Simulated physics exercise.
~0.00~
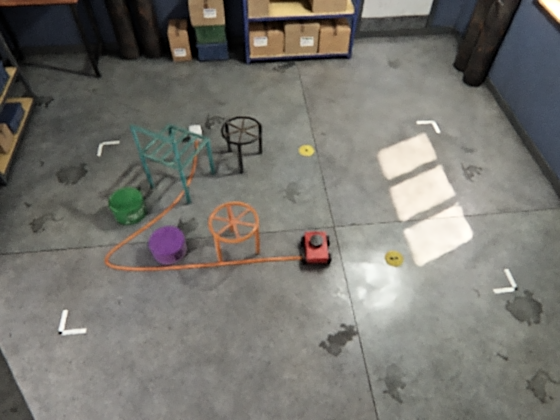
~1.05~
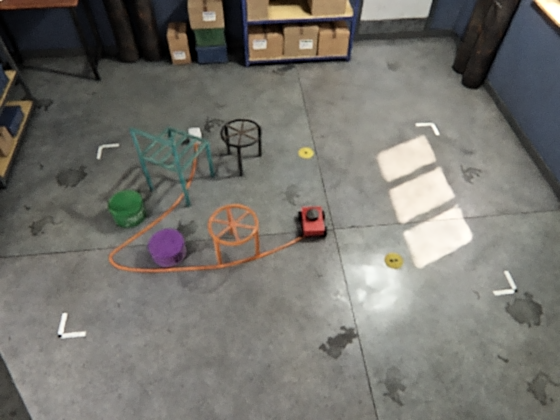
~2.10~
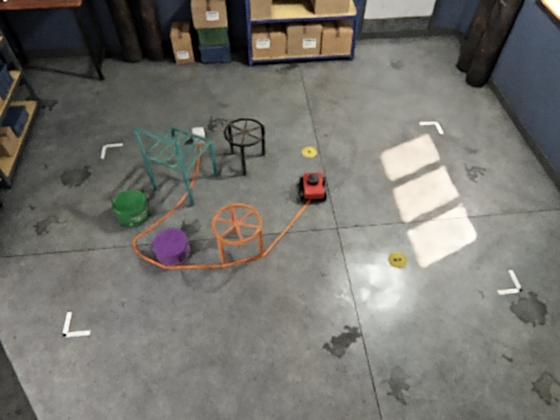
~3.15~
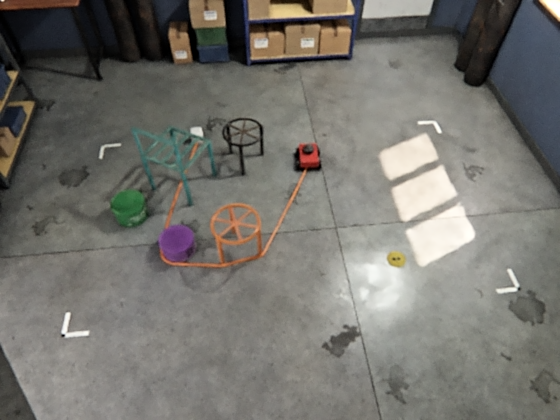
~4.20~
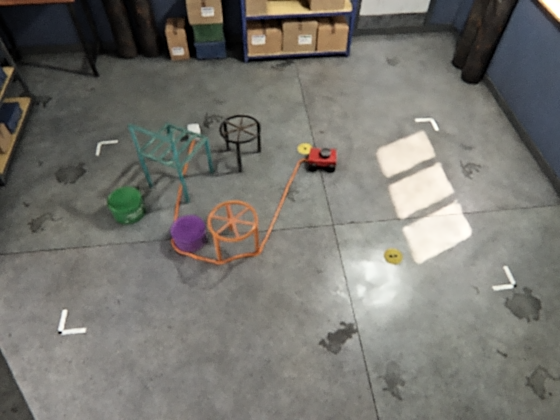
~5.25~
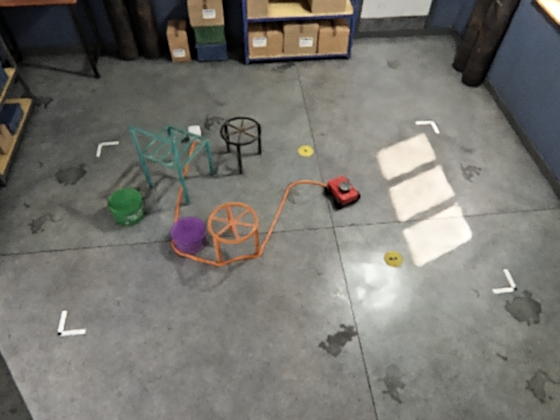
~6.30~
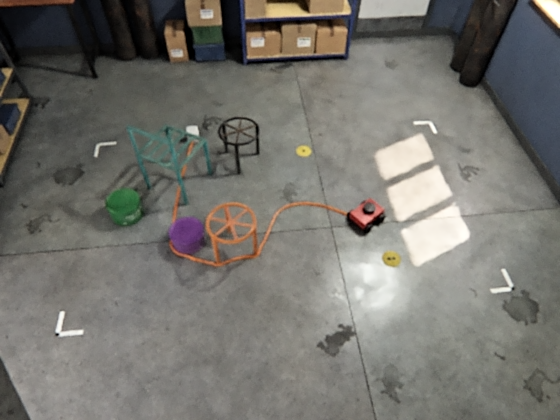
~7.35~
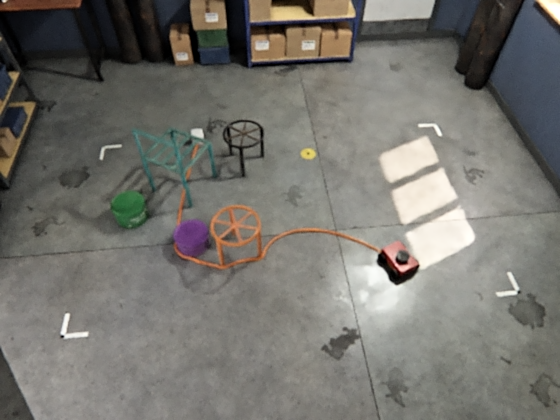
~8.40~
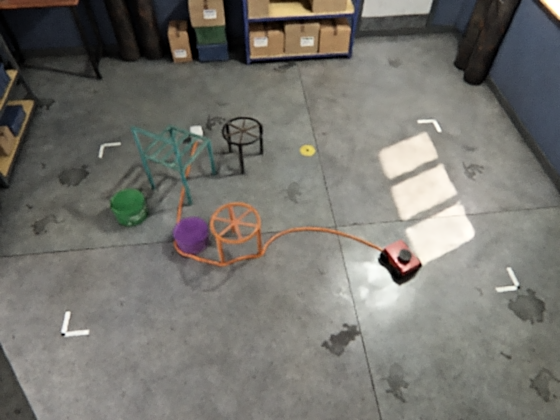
A small red cart trailing an orange cord drove up the concrete floor to a yellow mark, the cord dragging the purple bin toward the orange stool, then headed down and right to the other yellow mark and stopped there.
